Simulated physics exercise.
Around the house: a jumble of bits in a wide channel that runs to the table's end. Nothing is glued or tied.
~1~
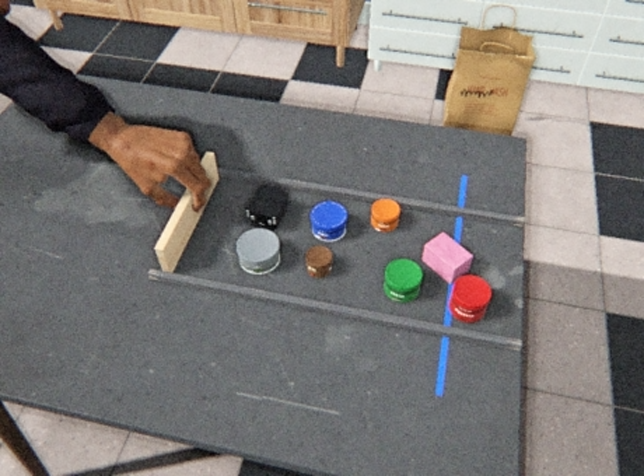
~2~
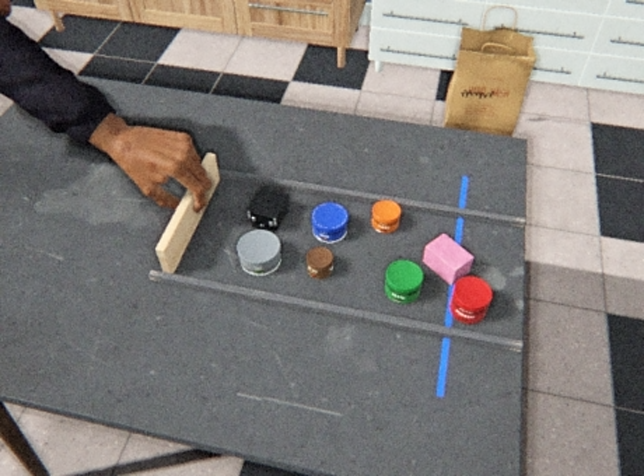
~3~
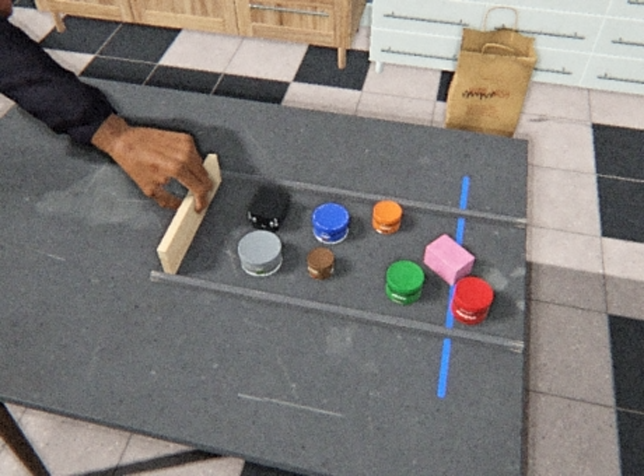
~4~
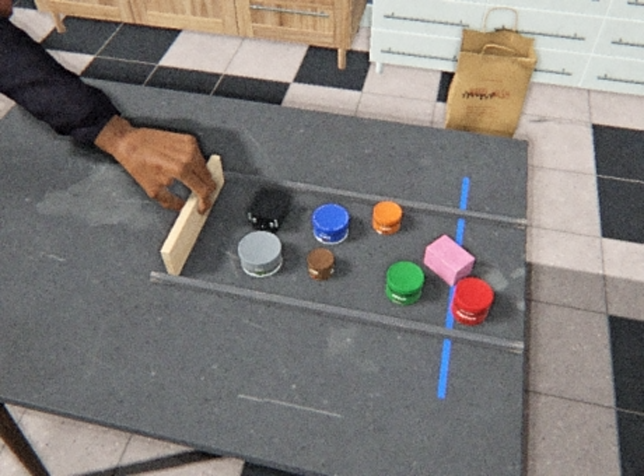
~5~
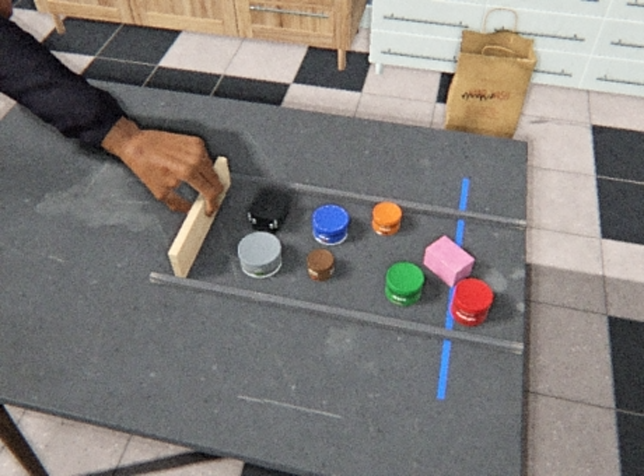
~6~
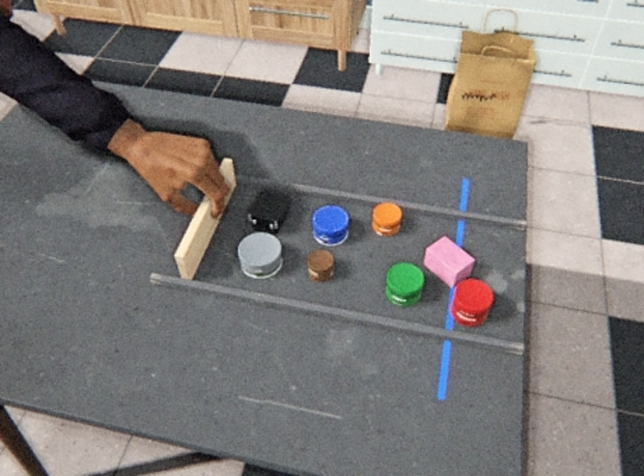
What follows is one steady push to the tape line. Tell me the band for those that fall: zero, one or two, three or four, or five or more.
As it turns out, the number that fall off is one or two.
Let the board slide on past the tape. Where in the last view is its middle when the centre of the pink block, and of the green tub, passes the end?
At (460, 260) for the pink block; at (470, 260) for the green tub.
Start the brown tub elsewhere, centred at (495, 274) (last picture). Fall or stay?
From there it goes over.
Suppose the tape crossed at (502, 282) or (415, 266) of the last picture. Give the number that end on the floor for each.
The counts: 5 and 0.
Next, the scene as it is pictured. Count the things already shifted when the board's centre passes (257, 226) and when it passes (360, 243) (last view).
At the one place 2, at the other 6.
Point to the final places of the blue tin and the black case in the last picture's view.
About (510, 253), and the other about (475, 250).
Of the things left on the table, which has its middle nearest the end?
It is the pink block.
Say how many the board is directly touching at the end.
The number is 2.
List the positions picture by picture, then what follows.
The first picture shows red tub (470, 299); pink block (447, 258); green tub (403, 281); board (190, 210); tape (453, 270).
The second picture shows pink block (448, 259); blue tin (330, 223).
The third picture shows green tub (404, 283); brown tub (321, 264).
The fourth picture shows red tub (471, 302); board (195, 213).
The fifth picture shows pink block (449, 261); black case (270, 213).
The sixth picture shows red tub (471, 304); pink block (449, 262); green tub (404, 285); board (208, 217); tape (455, 273).
Soon after, none off yet; red tub at rest near (471, 304); pink block at rest near (449, 262); green tub at rest near (404, 285).
Then, none off yet; red tub at rest near (471, 304); pink block moved a little near (459, 267); green tub moved about its own width near (434, 293).
At rest, the number that fall off is one or two; fallen, red tub.
